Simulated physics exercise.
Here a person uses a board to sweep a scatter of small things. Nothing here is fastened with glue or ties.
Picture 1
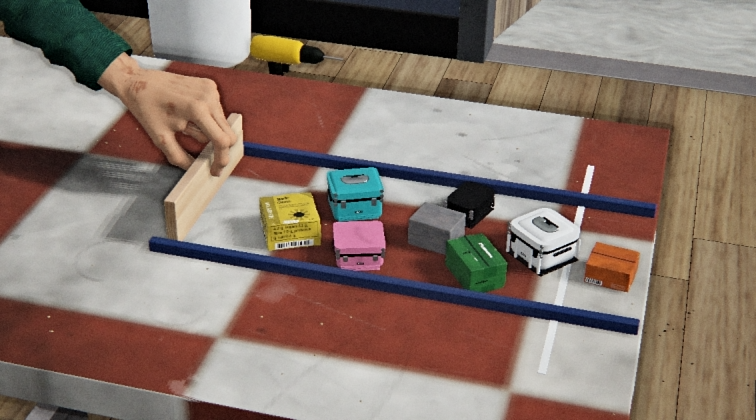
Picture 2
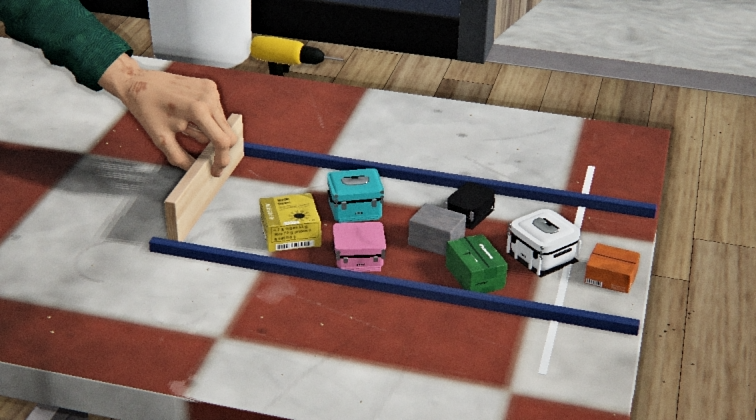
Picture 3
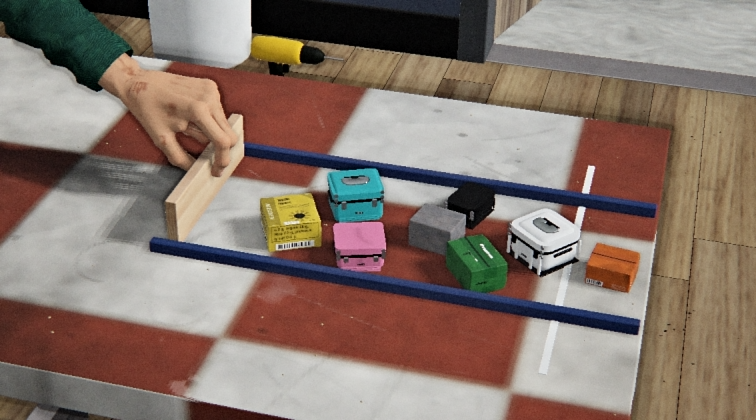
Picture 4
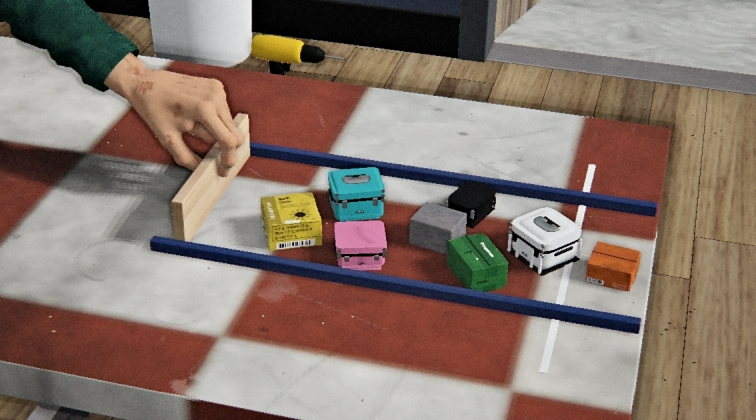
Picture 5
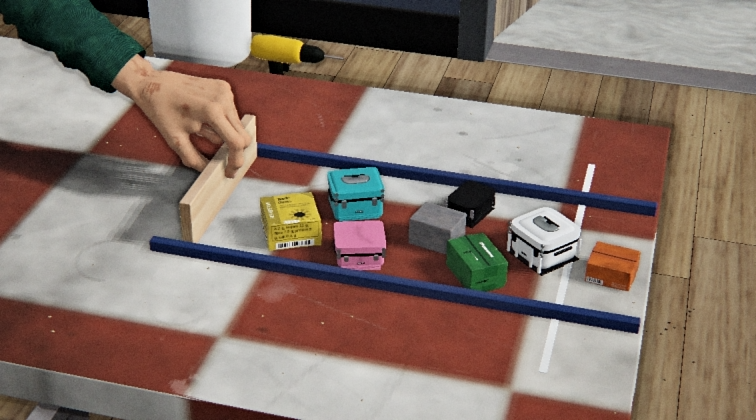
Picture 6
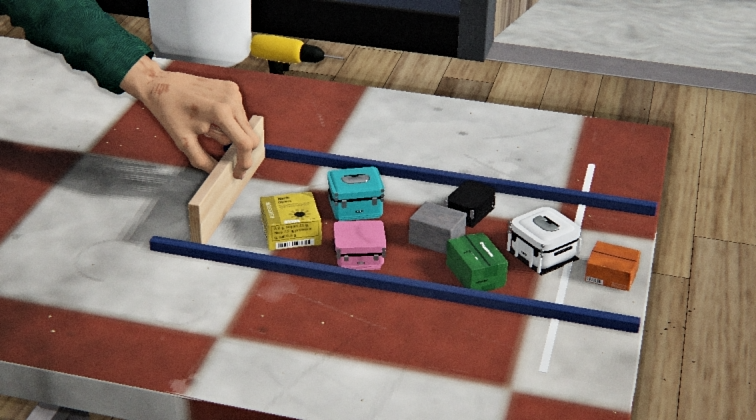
A hand in a green sleeve holds a wooden board upright on a red-and-white checked tabletop, seen from above at an angle, with wood flooring beyond. Between two blue rails sit yellow, turquoise, pink, grey, black, green and white boxes and cases, with an orange box at the right past a white tape line. The hand slides the board slightly right towards the yellow box, while the objects and camera stay still.
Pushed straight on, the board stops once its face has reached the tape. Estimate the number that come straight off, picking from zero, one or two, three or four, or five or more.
The number going over the end will be three or four.
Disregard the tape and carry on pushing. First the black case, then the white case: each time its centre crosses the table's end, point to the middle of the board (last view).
Roughly (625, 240); roughly (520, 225).
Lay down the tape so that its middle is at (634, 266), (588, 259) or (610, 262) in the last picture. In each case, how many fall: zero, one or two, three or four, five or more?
Results per position - five or more / more than four / 5 or more.
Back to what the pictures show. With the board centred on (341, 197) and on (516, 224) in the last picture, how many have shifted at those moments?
At that stage 3; at the next, 8.
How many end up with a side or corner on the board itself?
That number would be 3.
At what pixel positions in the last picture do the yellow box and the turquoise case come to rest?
About (591, 281), and the other about (599, 237).
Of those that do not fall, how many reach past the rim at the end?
It would come to 2.
Soon after, none off yet; orange box at rest near (613, 266); white case at rest near (545, 240); green box at rest near (476, 263).
Then, none off yet; orange box moved a little near (628, 269); white case moved about its own width near (583, 247); green box moved about its own width near (565, 284).
By the end, the number that fall off is three or four; fallen, green box, white case and orange box.
